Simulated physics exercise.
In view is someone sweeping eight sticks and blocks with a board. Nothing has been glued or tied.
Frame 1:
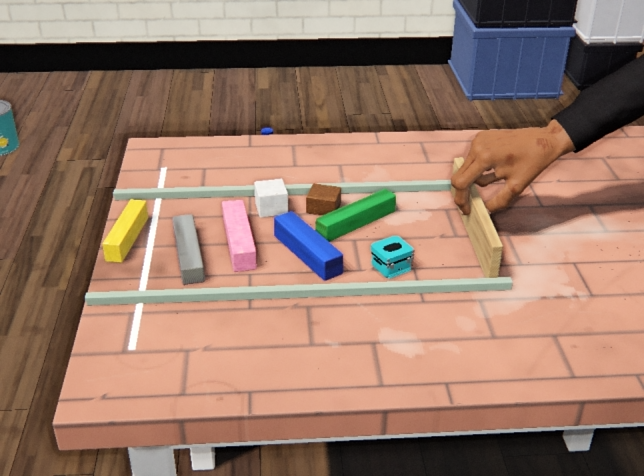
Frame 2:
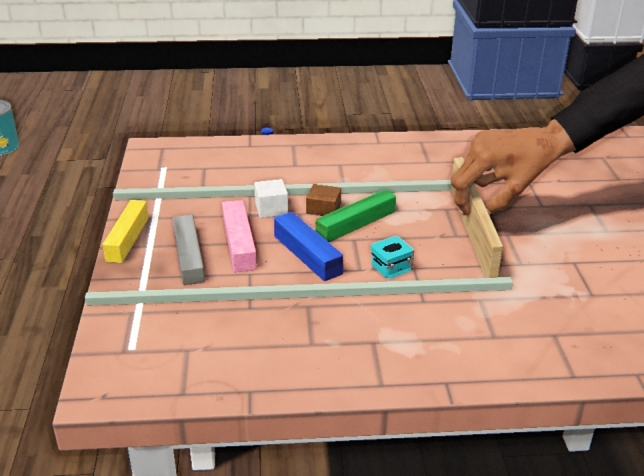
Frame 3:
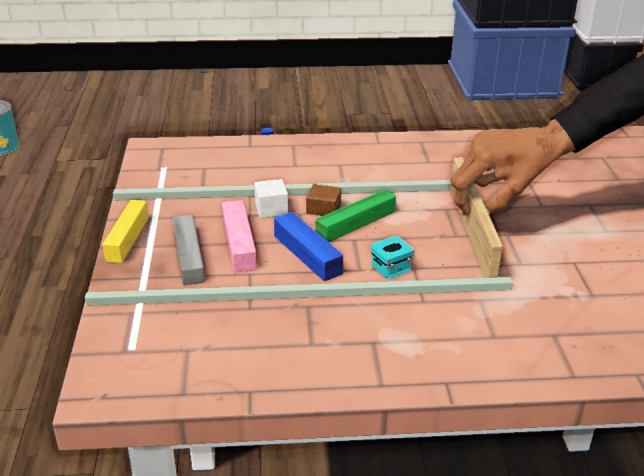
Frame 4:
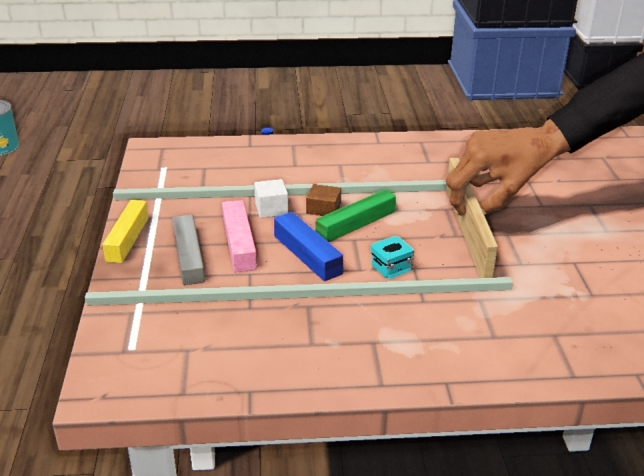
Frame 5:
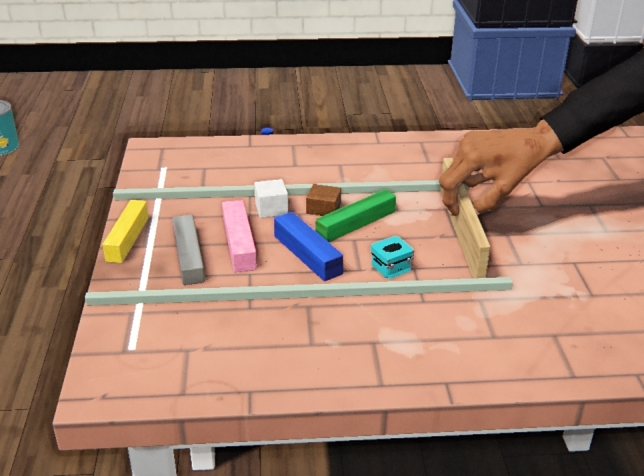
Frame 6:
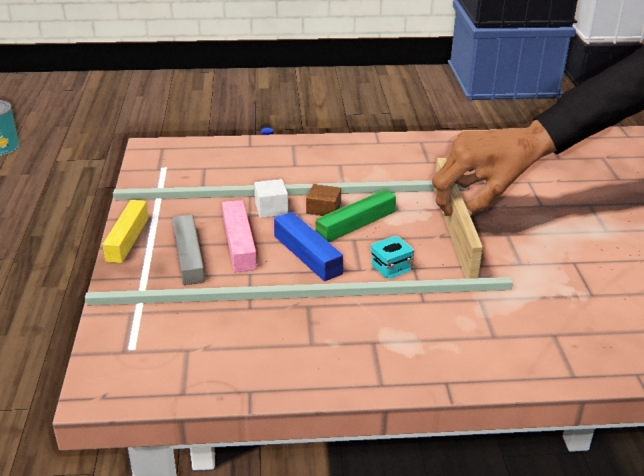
Hand sliding a wooden board slightly left between two pale green rails, while coloured sticks and blocks ahead of it lie still.
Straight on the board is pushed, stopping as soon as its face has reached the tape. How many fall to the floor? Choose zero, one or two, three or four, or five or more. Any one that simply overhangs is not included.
Three or four.
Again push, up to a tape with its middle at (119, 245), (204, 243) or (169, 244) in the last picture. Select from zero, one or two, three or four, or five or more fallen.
Taken in the order given: More than four, none, one or two.
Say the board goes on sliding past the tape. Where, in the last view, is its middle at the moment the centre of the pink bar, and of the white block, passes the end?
Roughly (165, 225); roughly (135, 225).
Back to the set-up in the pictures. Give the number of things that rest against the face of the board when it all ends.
2 of them.
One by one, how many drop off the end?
My count gives 3.
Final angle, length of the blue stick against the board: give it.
Out of line by around 15°.
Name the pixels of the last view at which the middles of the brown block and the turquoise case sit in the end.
For the brown block it's (125, 200), and for the turquoise case it's (128, 264).
Early on, none off yet; yellow bar at rest near (127, 231); grey stick at rest near (188, 249); pink bar at rest near (236, 235).
Finally, the number that fall off is three or four; lost, pink bar, grey stick and yellow bar.
